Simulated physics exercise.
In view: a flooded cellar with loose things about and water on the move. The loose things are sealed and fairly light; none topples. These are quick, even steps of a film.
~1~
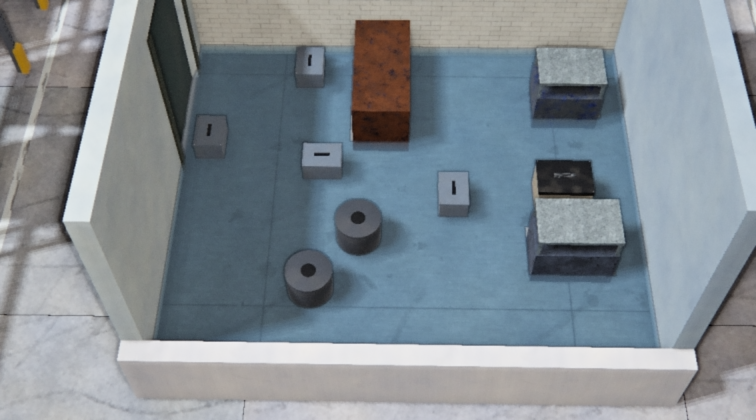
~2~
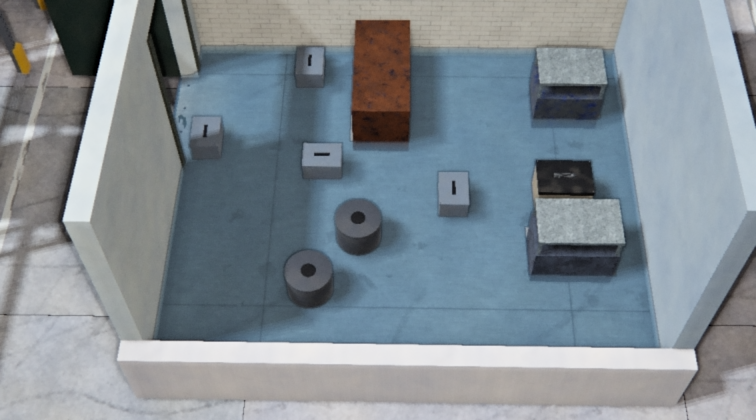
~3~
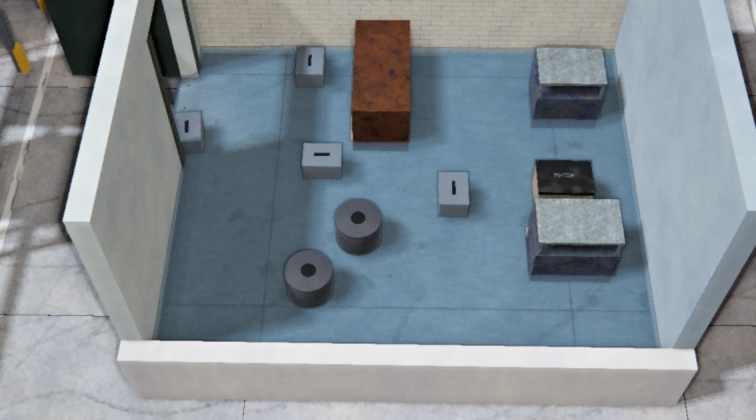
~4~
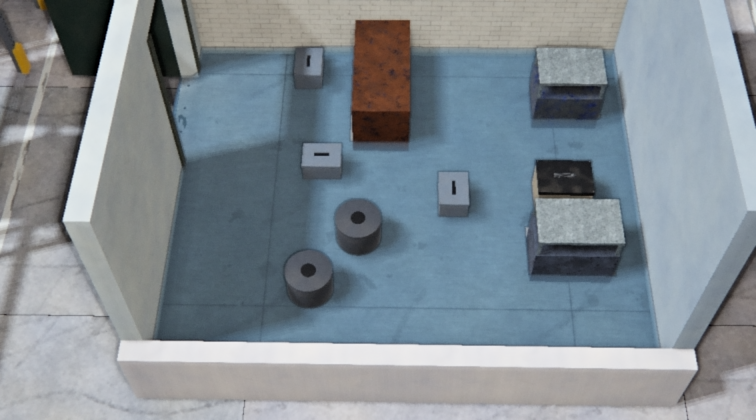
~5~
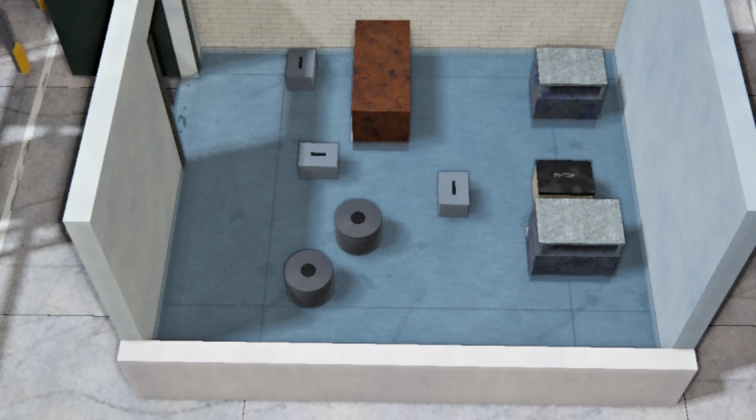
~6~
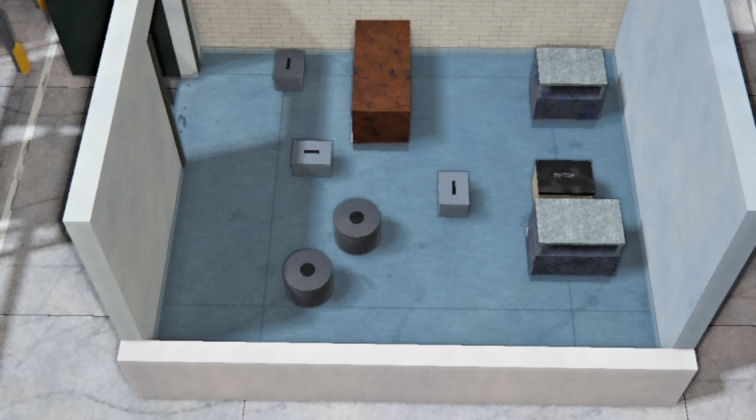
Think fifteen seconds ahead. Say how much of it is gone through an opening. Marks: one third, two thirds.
It is two thirds or more.
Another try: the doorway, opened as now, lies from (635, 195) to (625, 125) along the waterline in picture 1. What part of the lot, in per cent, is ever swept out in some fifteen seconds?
Some 30 per cent.
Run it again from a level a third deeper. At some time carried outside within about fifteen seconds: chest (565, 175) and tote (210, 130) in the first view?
In turn: Left behind, carried outside.
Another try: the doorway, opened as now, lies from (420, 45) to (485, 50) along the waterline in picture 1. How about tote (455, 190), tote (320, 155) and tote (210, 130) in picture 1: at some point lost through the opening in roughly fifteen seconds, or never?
One after the other: Carried outside, washed out, left behind.
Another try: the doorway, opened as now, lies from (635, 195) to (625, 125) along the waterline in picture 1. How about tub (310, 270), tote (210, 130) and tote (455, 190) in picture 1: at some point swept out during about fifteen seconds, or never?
One after the other: No, no, gone.
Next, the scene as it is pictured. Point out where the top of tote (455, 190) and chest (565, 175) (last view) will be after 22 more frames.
Close to (254, 132) and (489, 197).
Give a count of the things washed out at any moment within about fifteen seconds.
I count 6.
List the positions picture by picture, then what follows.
The first picture shows a tote at (310, 61), afloat; a tote at (322, 155) floats; 0 of 7 have shifted.
The second picture shows a tote at (310, 61) floats; a tote at (322, 155), afloat; 0 of 7 have shifted.
The third picture shows a tote at (310, 61), afloat; a tote at (322, 155), afloat; 1 of 7 have shifted.
The fourth picture shows a tote at (308, 61), afloat; a tote at (322, 155) floats; 1 of 7 have shifted.
The fifth picture shows a tote at (301, 63), afloat, close to its start; a tote at (318, 155), afloat, close to its start; 2 of 7 have shifted.
The sixth picture shows a tote at (289, 64) floats, close to its start; a tote at (312, 152), afloat, close to its start; 3 of 7 have shifted.
A moment on, 1 of 7 are out; 6 afloat.
Next, 2 of 7 are out; 5 afloat.
Later, 4 of 7 are out; 3 afloat.
In the end, 6 of 7 are out; 1 afloat.
